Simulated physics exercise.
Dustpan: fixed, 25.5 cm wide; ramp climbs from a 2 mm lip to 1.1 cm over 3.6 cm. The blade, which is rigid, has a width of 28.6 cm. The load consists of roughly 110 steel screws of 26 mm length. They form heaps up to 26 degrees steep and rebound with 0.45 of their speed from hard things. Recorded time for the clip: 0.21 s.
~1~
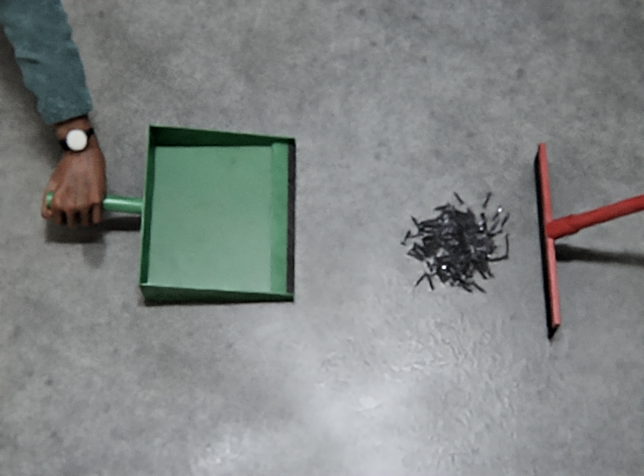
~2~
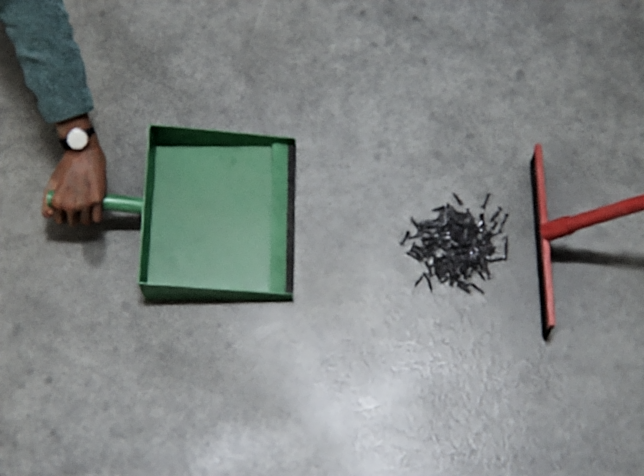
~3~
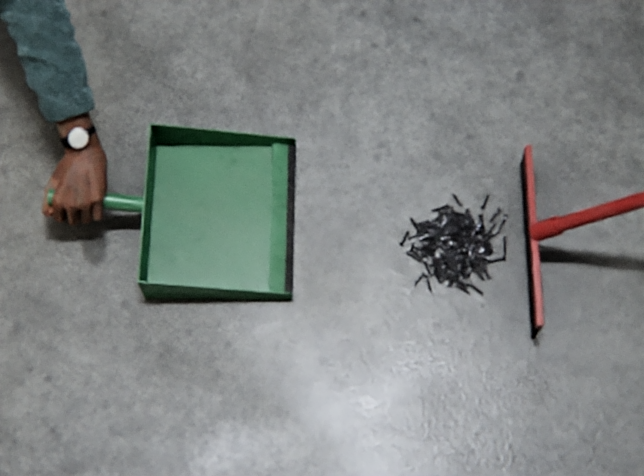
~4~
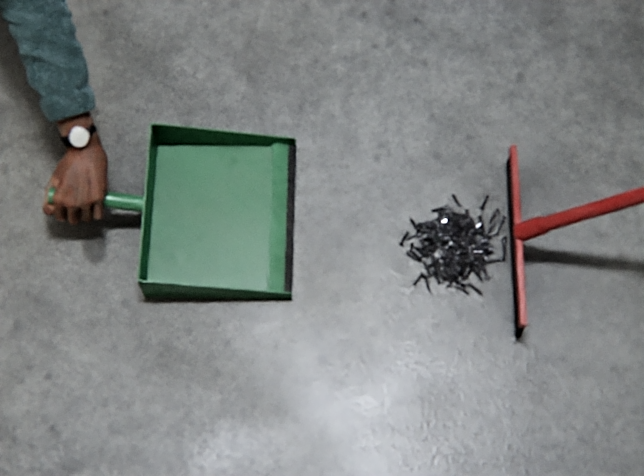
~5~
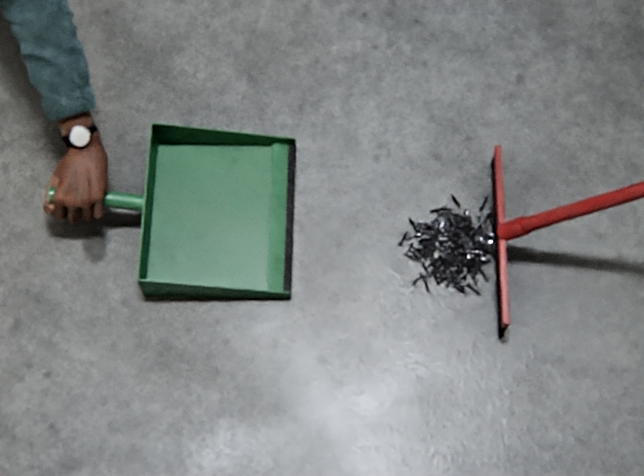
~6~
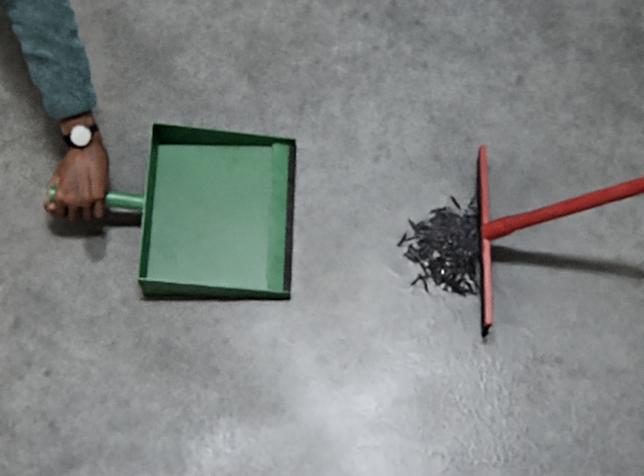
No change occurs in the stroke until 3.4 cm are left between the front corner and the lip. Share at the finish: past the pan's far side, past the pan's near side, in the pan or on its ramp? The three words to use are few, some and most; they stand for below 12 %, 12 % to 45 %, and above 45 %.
Far side: Few, near side: Few, pan: Some.
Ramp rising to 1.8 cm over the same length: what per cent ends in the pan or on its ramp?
Close to 20 per cent then.
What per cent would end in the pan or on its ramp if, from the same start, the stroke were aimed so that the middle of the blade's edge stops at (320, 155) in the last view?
That would come to near 15 percent.
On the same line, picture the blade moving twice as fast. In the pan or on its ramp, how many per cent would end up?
Some 55 %.
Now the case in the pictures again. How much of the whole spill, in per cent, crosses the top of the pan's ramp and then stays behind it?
Estimate: Near 5 per cent of all.
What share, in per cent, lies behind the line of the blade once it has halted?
Around 0 in a hundred.
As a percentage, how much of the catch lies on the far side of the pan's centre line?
Something like 20 in a hundred.
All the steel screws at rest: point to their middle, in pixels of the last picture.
After settling, the middle sits near (297, 235).
Then, 0.24 s after the last picture, middle of the blade 16 cm from the lip; 0 % over the lip, far side 0 %, near side 0 %.
Then, 0.39 s after the last picture, middle of the blade 8 cm from the lip; 0 % over the lip, far side 0 %, near side 5 %.
Then, 0.67 s after the last picture, middle of the blade 4 cm from the lip; 30 % over the lip, far side 0 %, near side 5 %.
In the end, far side 0 %, near side 5 %, pan 30 %, in front of the lip or behind the blade 70 %.
